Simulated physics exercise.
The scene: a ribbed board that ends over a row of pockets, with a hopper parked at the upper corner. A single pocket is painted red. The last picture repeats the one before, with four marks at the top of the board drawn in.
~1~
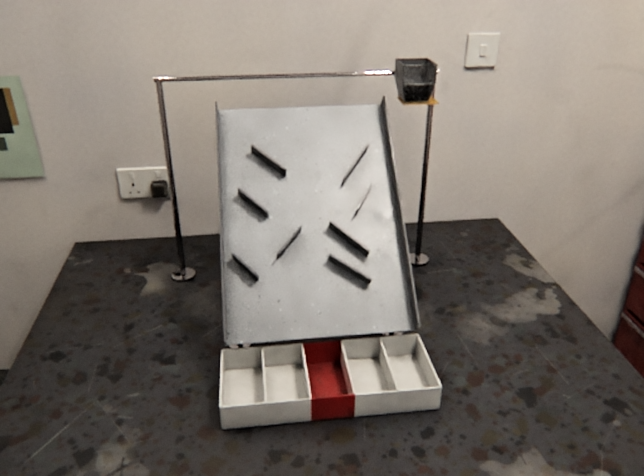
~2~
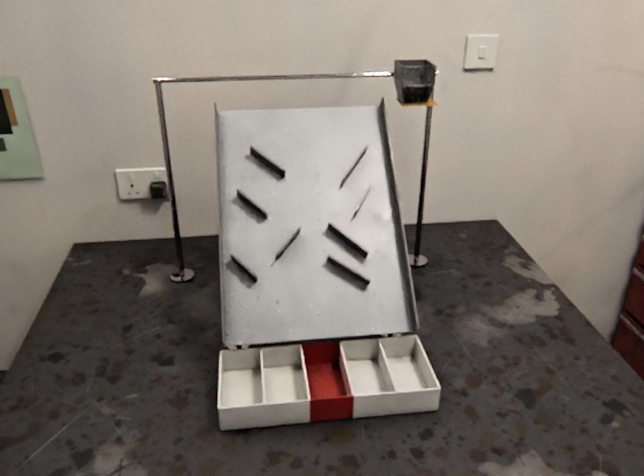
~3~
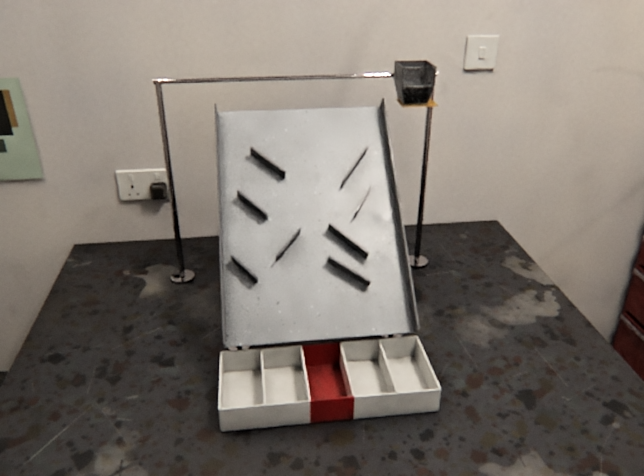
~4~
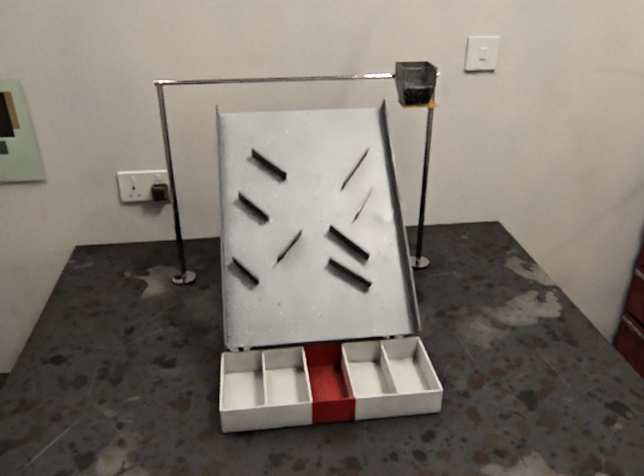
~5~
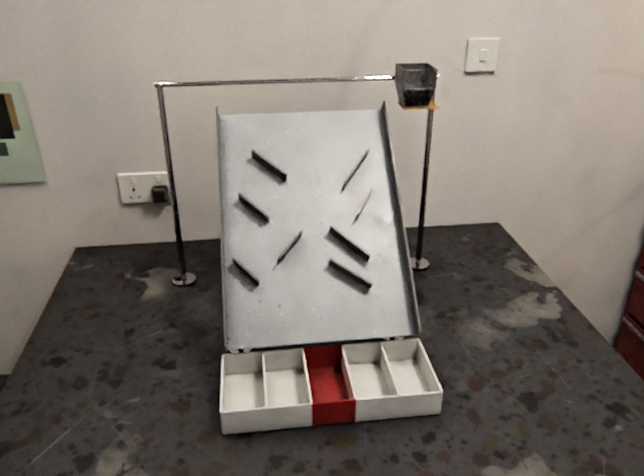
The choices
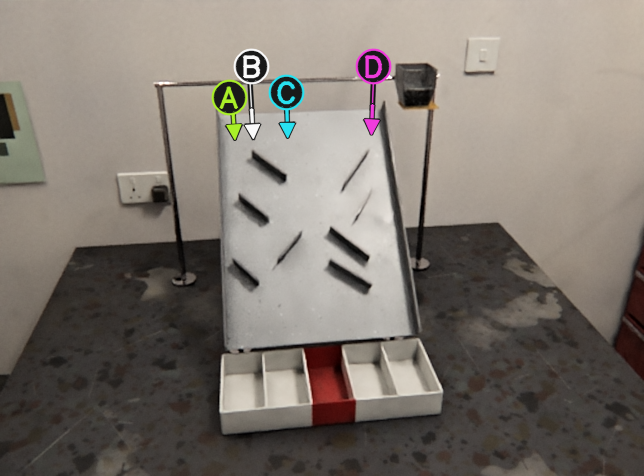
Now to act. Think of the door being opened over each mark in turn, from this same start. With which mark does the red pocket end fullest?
C.
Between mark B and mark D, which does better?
B.
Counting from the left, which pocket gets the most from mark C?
It is the third one.
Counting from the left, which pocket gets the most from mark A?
The second from the left.
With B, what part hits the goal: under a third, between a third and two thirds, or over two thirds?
Mark B gives under a third.
On the marked copy, mark A meets the board at (234, 134); mark B meets the board at (252, 133); mark C meets the board at (287, 132); mark D meets the board at (371, 129).
If A is chosen, a small part in the red pocket, most in other pockets, a small part held on the board.
If B is chosen, about a quarter in the red pocket, about two thirds in other pockets, a small part held on the board.
If C is chosen, about two thirds in the red pocket, about a third in other pockets, a stray few outside the box.
If D is chosen, a small part in the red pocket, about two thirds in other pockets, a stray few held on the board, about a quarter outside the box.
